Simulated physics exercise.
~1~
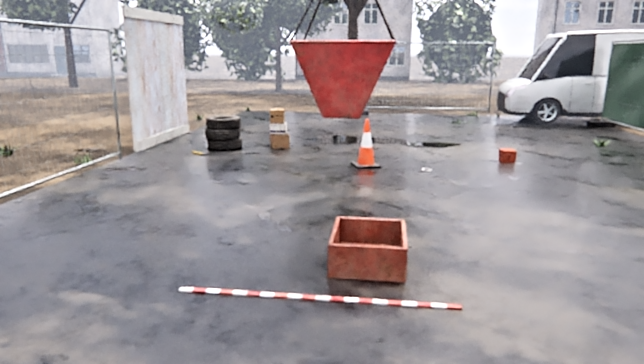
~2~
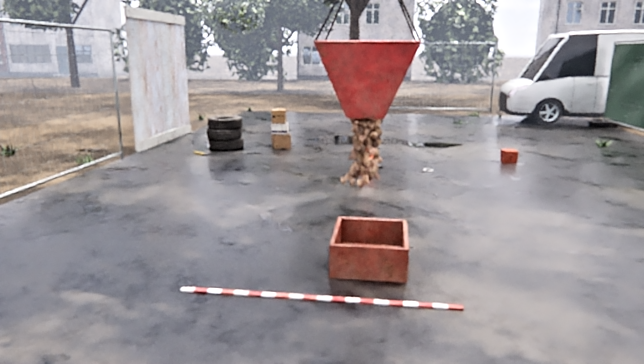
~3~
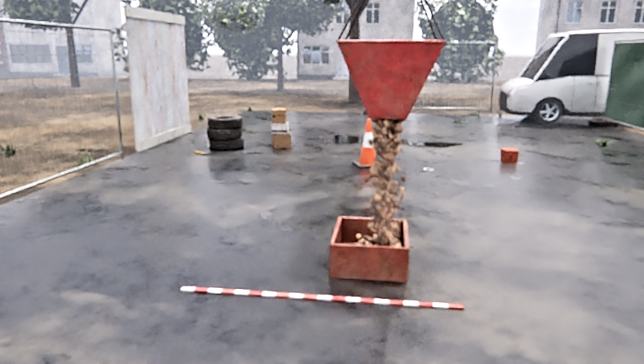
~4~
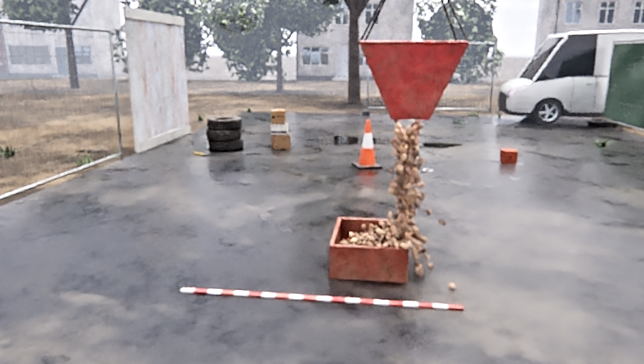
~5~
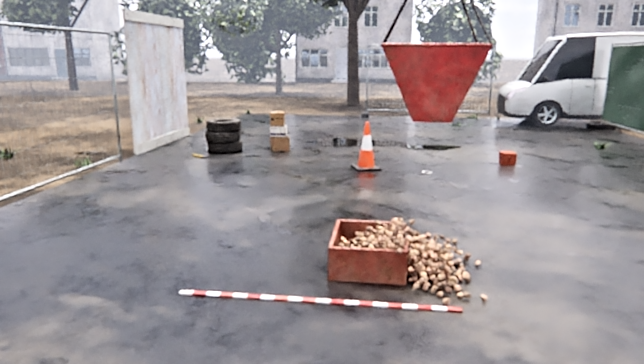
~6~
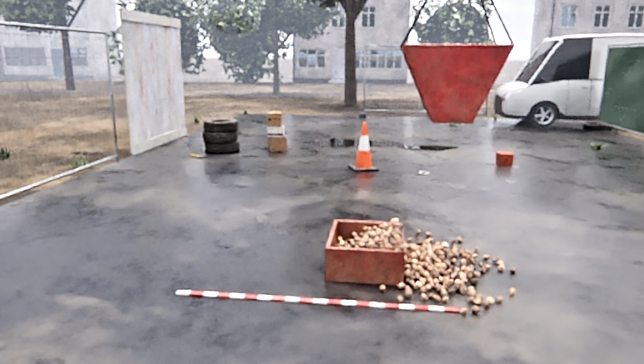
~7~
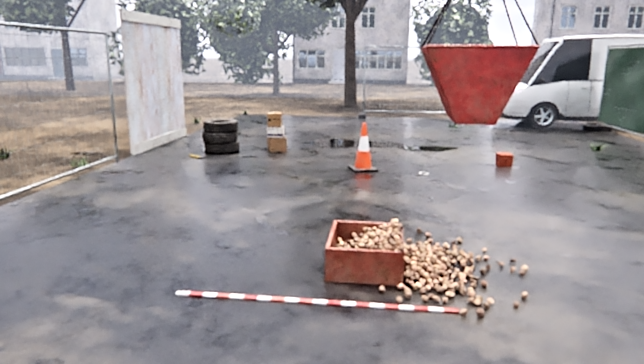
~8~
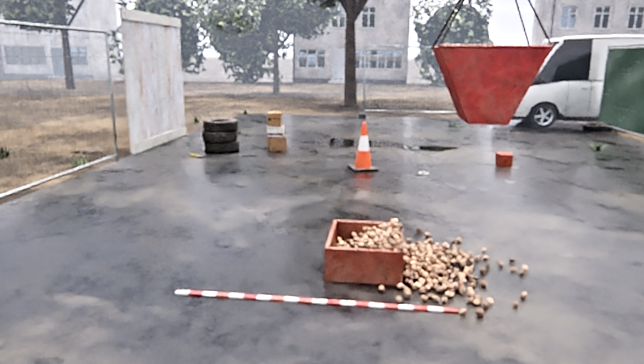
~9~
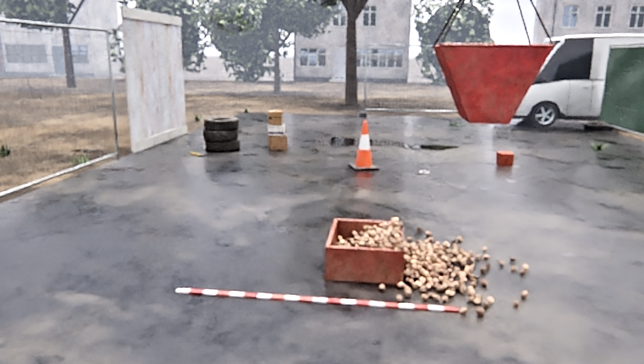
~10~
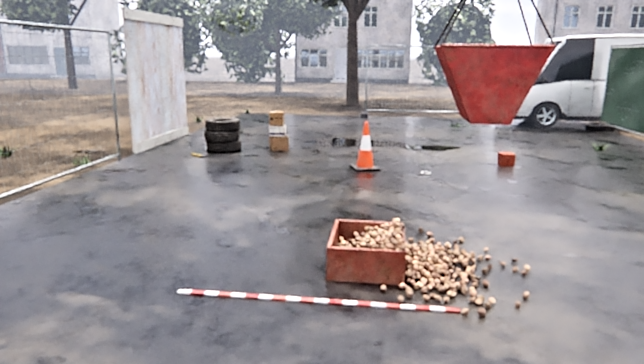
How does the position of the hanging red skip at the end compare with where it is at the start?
At the start the skip hangs near the middle of the view, above the orange and white cone. By the end it is well to the right, hanging partly in front of the white van.
